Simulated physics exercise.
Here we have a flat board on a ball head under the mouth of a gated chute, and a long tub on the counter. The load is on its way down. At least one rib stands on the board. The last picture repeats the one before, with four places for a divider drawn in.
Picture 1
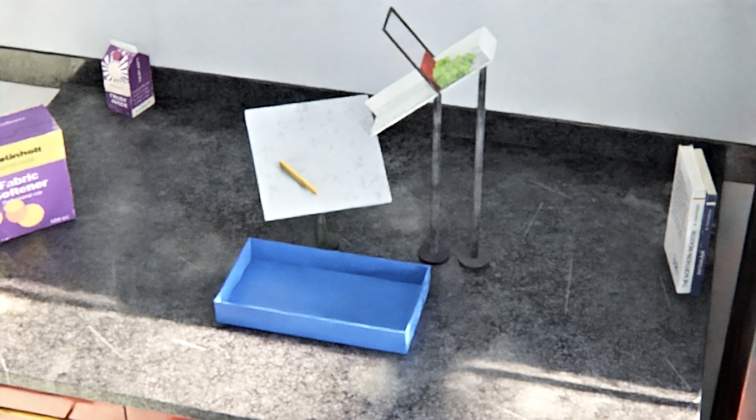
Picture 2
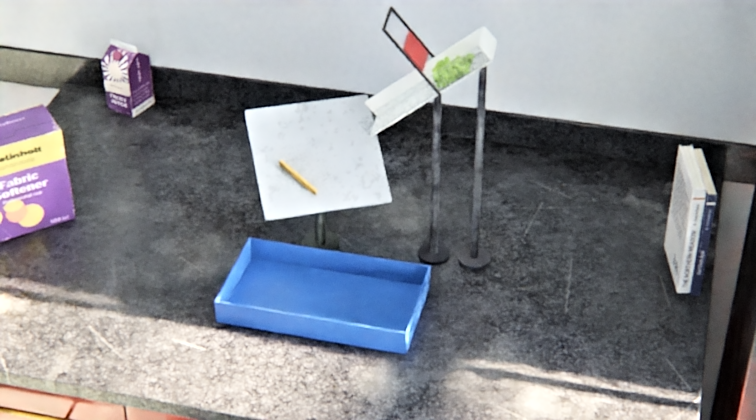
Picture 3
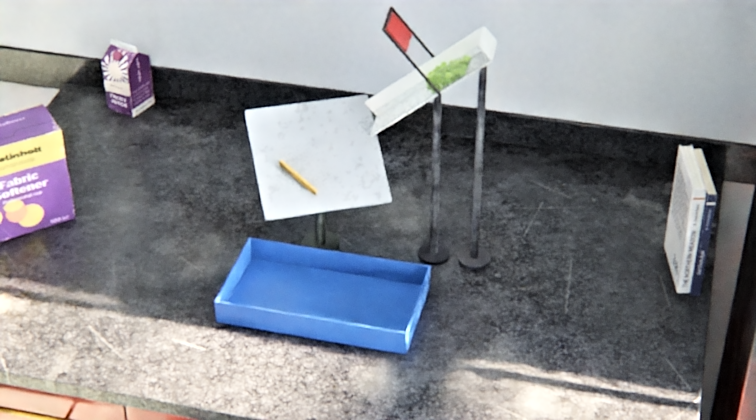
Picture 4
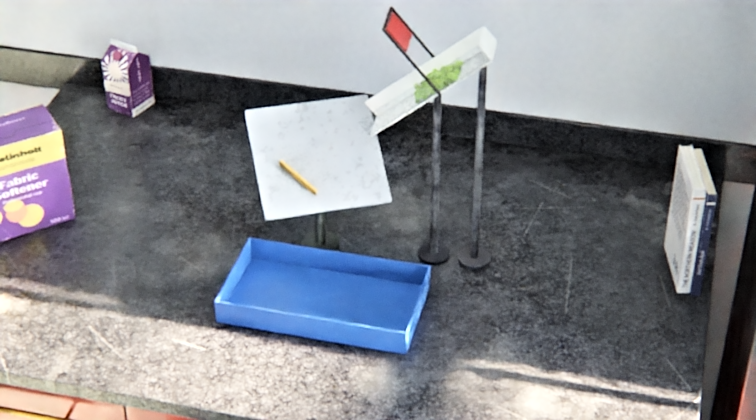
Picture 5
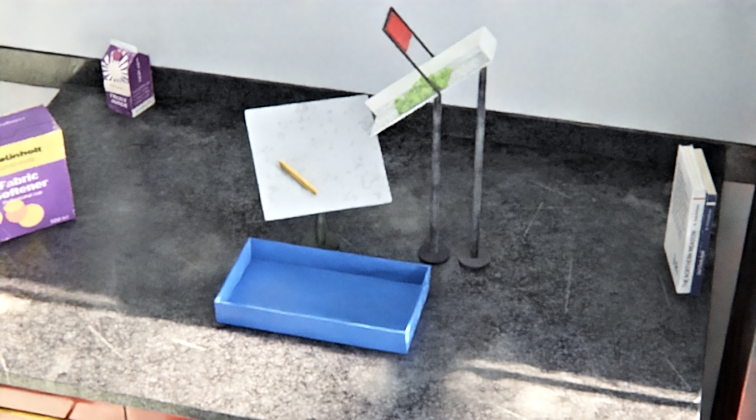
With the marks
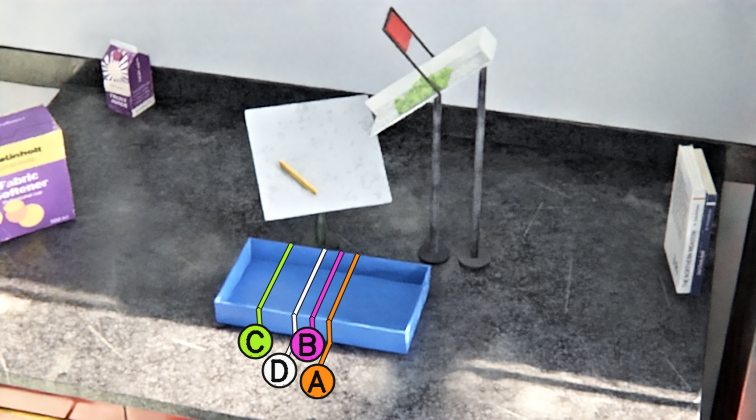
A red gate lifts on a raised clear chute, and green peas slide partway down it.
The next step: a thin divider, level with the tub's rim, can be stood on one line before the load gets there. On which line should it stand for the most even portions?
Line A does it best.
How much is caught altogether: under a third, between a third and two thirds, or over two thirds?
About that: Over two thirds.
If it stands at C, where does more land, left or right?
Right.
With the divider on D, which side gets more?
Right.
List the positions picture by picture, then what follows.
Load behind the gate (452, 68), dried peas; lip of the chute (374, 126), sloping fairly steeply, in the first picture.
Middle of the board (318, 155), tilted fairly steeply; middle of its low edge (329, 210); of its high edge (307, 102), in the second picture.
Front corners of the tub (215, 301) and (406, 333), empty; front of the load (433, 77), in the third picture.
Middle of the load (438, 83); its front (417, 97), roughly a third of the way to the lip; rib from (281, 160) to (317, 191), in the fourth picture.
Middle of the load (425, 91); its front (396, 103), roughly two thirds of the way to the lip, in the fifth picture.
On the marked copy, line A crosses the front rim at (329, 320); line B crosses the front rim at (312, 317); line C crosses the front rim at (259, 308); line D crosses the front rim at (294, 314).
If A is chosen, of what is caught, roughly half on the left of the divider, roughly half on the right.
If B is chosen, of what is caught, about a tenth on the left of the divider, the larger part on the right.
If C is chosen, of what is caught, just a few on the left of the divider, almost all on the right.
If D is chosen, of what is caught, about a tenth on the left of the divider, almost all on the right.
